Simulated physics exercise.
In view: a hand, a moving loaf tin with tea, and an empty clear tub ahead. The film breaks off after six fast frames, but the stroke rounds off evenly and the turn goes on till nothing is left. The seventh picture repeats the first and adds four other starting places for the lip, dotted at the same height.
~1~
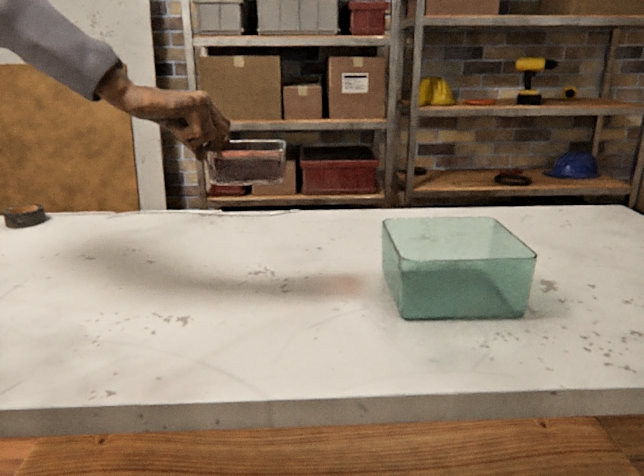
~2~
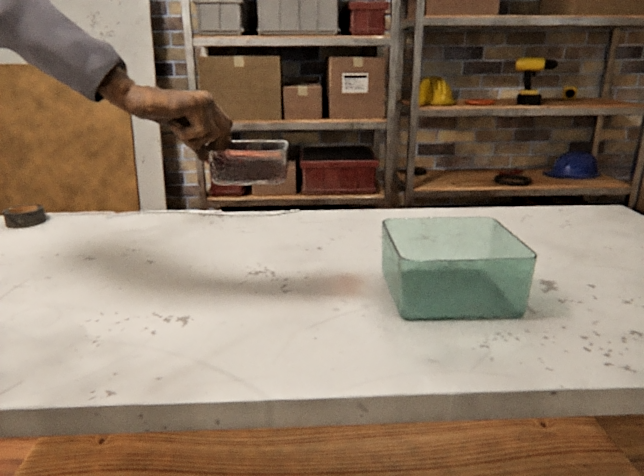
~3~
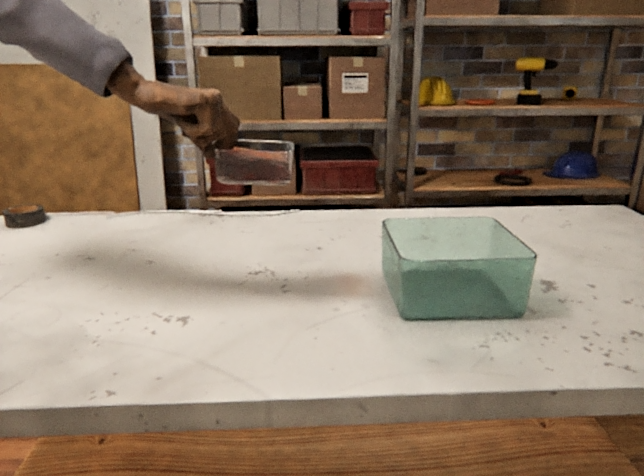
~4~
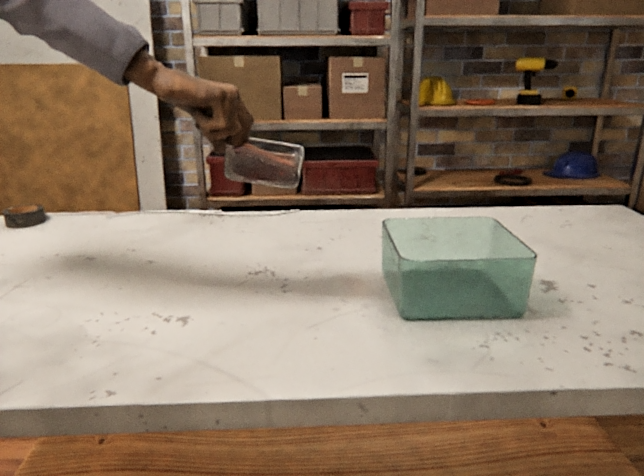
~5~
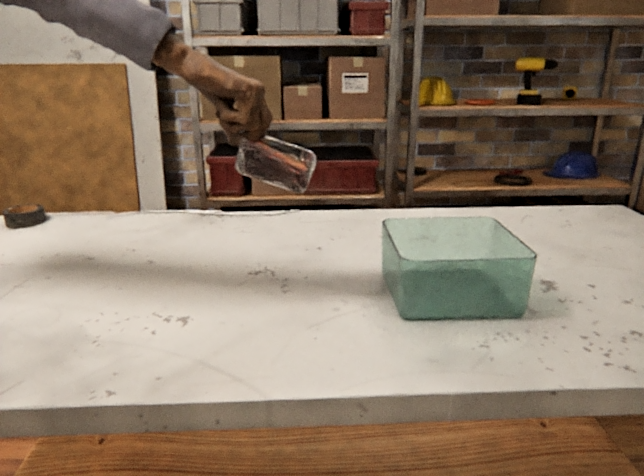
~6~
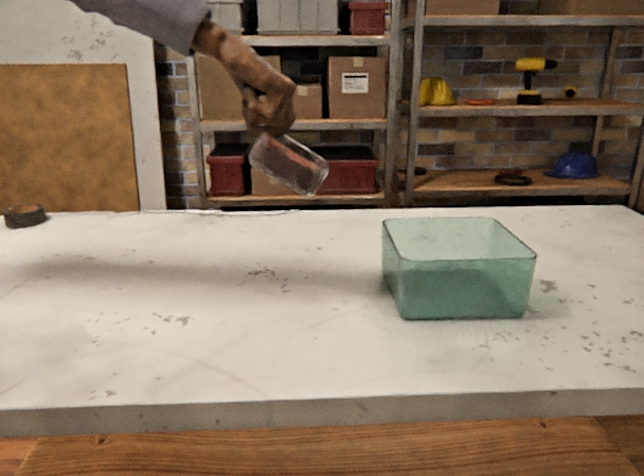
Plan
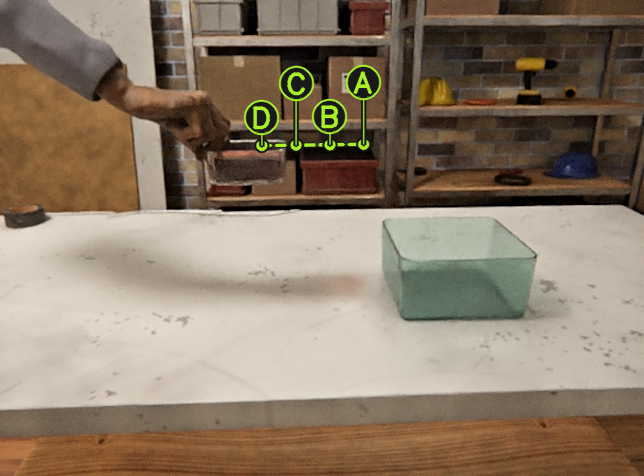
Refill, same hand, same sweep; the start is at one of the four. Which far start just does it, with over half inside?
That is dot D.
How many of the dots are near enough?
All four.
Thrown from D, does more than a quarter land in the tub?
Yes, clearly.
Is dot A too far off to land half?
No.
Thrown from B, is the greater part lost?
No.
On the marked copy, A at (363, 144); B at (329, 144); C at (296, 145); D at (261, 145).
For dot A, about 90 % lands in the tub, 2 % falls short and 9 % goes beside or beyond.
For dot B, about 93 % lands in the tub, 5 % falls short and 3 % goes beside or beyond.
For dot C, about 85 % lands in the tub, 7 % falls short and 8 % goes beside or beyond.
For dot D, about 75 % lands in the tub, 17 % falls short and 8 % goes beside or beyond.
